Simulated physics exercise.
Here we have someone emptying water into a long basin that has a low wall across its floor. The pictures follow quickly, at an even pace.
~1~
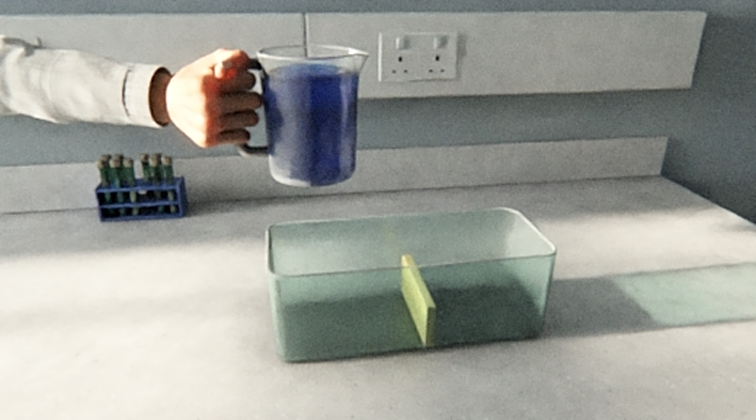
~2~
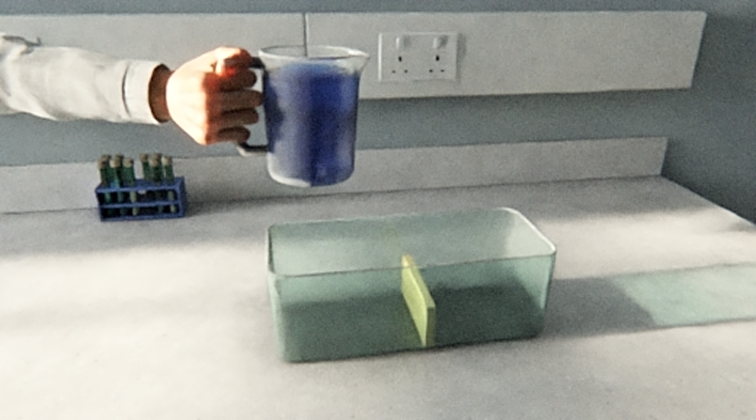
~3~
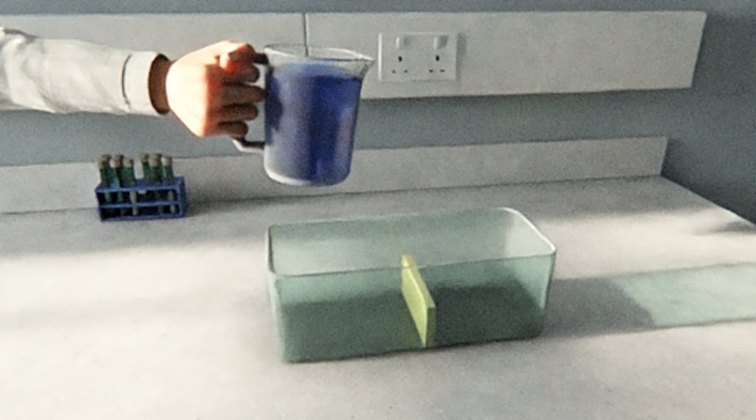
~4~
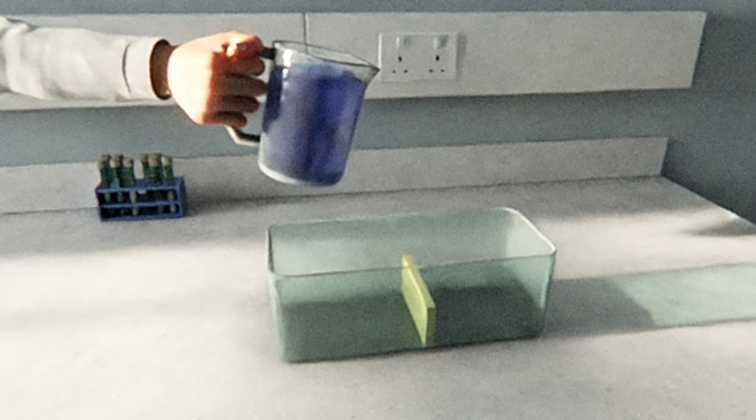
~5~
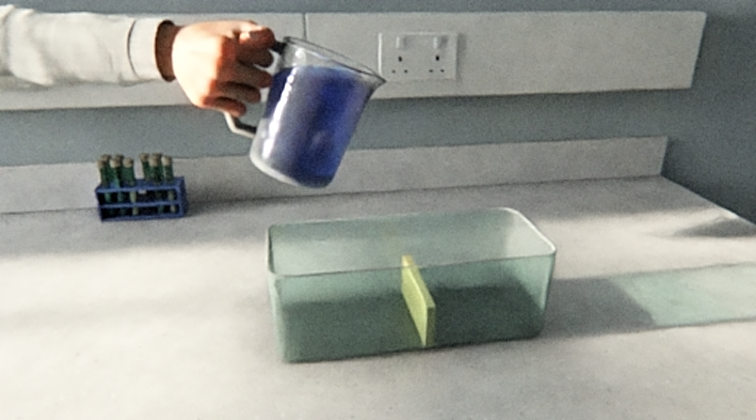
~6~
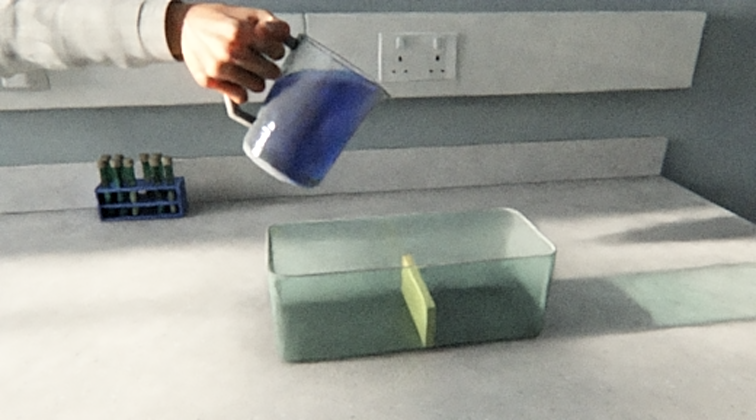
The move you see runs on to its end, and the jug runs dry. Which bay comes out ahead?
Most lies in the right part.
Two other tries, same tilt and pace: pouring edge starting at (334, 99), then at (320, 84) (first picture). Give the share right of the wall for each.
First some 5, then 0 per cent.
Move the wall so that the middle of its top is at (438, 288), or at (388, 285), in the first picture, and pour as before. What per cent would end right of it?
First some 65, then 95 per cent.
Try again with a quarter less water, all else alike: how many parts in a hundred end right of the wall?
It comes to 90 per cent or so.
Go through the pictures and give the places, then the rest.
In the first picture, tilt 0°; pouring edge (369, 53); surface from (263, 72) to (356, 70); the long basin's rim runs from (268, 250) to (536, 230); the wall's top is at (418, 280).
In the second picture, tilt 2°; pouring edge (370, 54); surface from (264, 71) to (357, 71).
In the third picture, tilt 6°; pouring edge (375, 59); surface from (267, 69) to (359, 72).
In the fourth picture, tilt 13°; pouring edge (380, 68); surface from (272, 69) to (364, 75).
In the fifth picture, tilt 22°; pouring edge (386, 79); surface from (272, 87) to (374, 80).
In the sixth picture, tilt 33°; pouring edge (391, 94); surface from (265, 100) to (385, 85).
A moment on, the tilt is 92° and 64 per cent is still to pour, 0 is left of the wall and 9 right of it.
Next, the tilt is 97° and 27 per cent is still to pour, 1 is left of the wall and 49 right of it.
Then the tilt is 97° and 9 per cent is still to pour, 2 is left of the wall and 79 right of it.
Later the tilt is 97° and 3 per cent is still to pour, 3 is left of the wall and 90 right of it.
In the end 7 per cent lies left of the wall, 92 right of it and 2 outside.
